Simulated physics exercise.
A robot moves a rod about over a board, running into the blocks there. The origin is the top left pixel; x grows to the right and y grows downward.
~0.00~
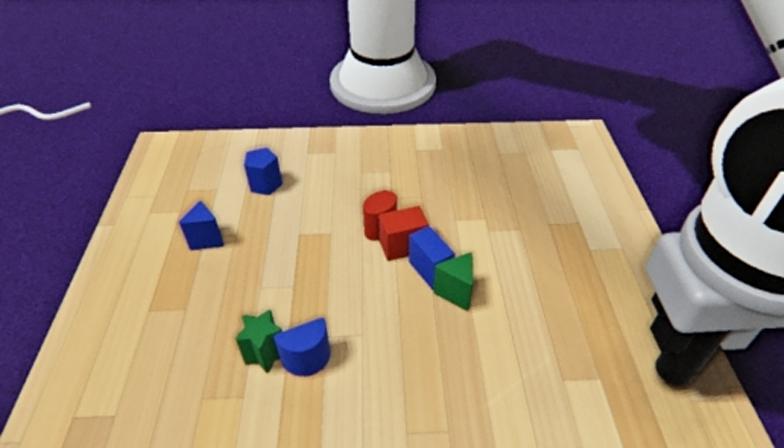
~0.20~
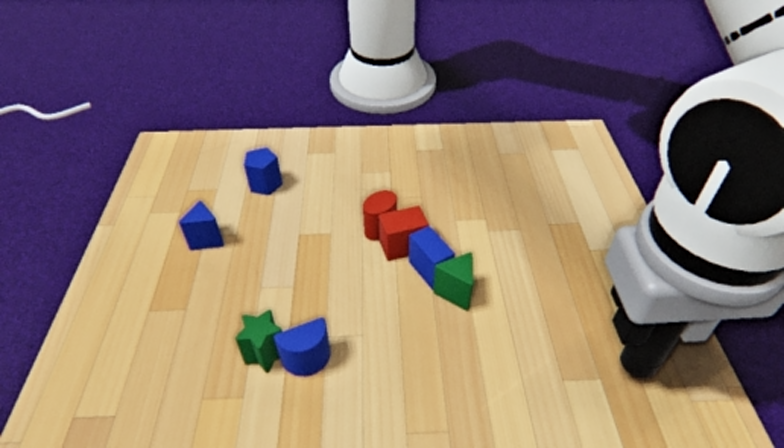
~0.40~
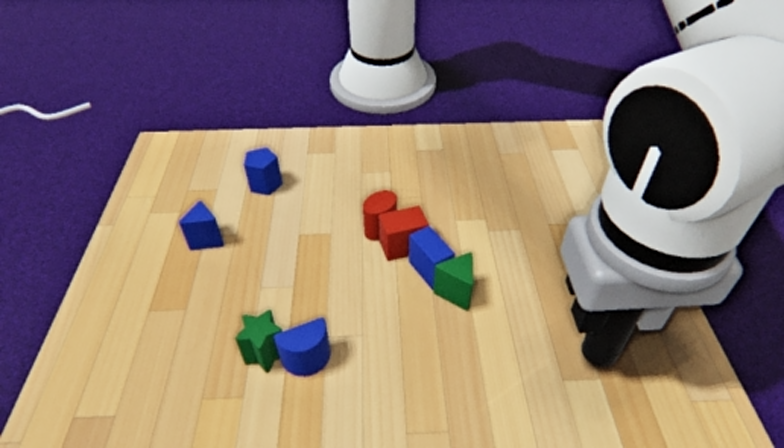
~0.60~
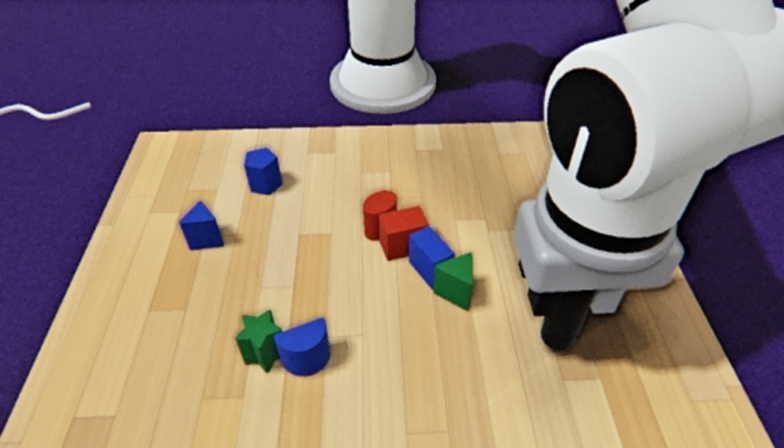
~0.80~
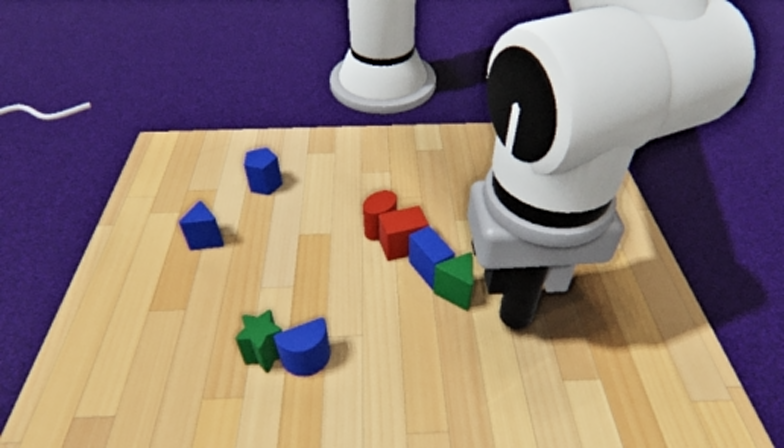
A white robot arm with a dark rod slides steadily leftward and slightly away over a light wooden board on a purple surface, seen from above at an angle by a still camera. On the board, blue blocks sit upper left, a green star and blue half-round lie lower down, and red, blue and green blocks form a diagonal line near the middle. The rod nears the green triangular block, while every block stays still.
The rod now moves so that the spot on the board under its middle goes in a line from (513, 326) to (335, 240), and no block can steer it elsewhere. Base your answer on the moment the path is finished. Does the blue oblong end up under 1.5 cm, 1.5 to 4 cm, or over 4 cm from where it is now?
Movement: Over 4 cm.
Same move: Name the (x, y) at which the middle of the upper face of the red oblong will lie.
Roughly at (391, 190).
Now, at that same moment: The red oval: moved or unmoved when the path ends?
It gets displaced.
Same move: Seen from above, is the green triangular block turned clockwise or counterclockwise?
The turn is anti-clockwise.
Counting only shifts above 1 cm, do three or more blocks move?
I'd say yes.
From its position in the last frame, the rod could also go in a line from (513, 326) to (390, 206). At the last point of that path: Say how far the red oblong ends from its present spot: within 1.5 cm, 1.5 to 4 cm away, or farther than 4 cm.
Between 1.5 and 4 cm.
On the path given first. One third of the way, rod (448, 285); blue oblong (427, 241), turned 20° clockwise; green triangular block (418, 271), turned 15° clockwise.
Two thirds of the way, rod (388, 256); red oval (366, 182); red oblong (390, 198); blue oblong (402, 215), turned 105° clockwise; green triangular block (394, 268), turned 60° anticlockwise.
At the end, rod (334, 230); red oval (365, 172), turned 15° anticlockwise; red oblong (391, 190), turned 15° clockwise; blue oblong (390, 213), turned 145° clockwise; green triangular block (394, 268), turned 60° anticlockwise.
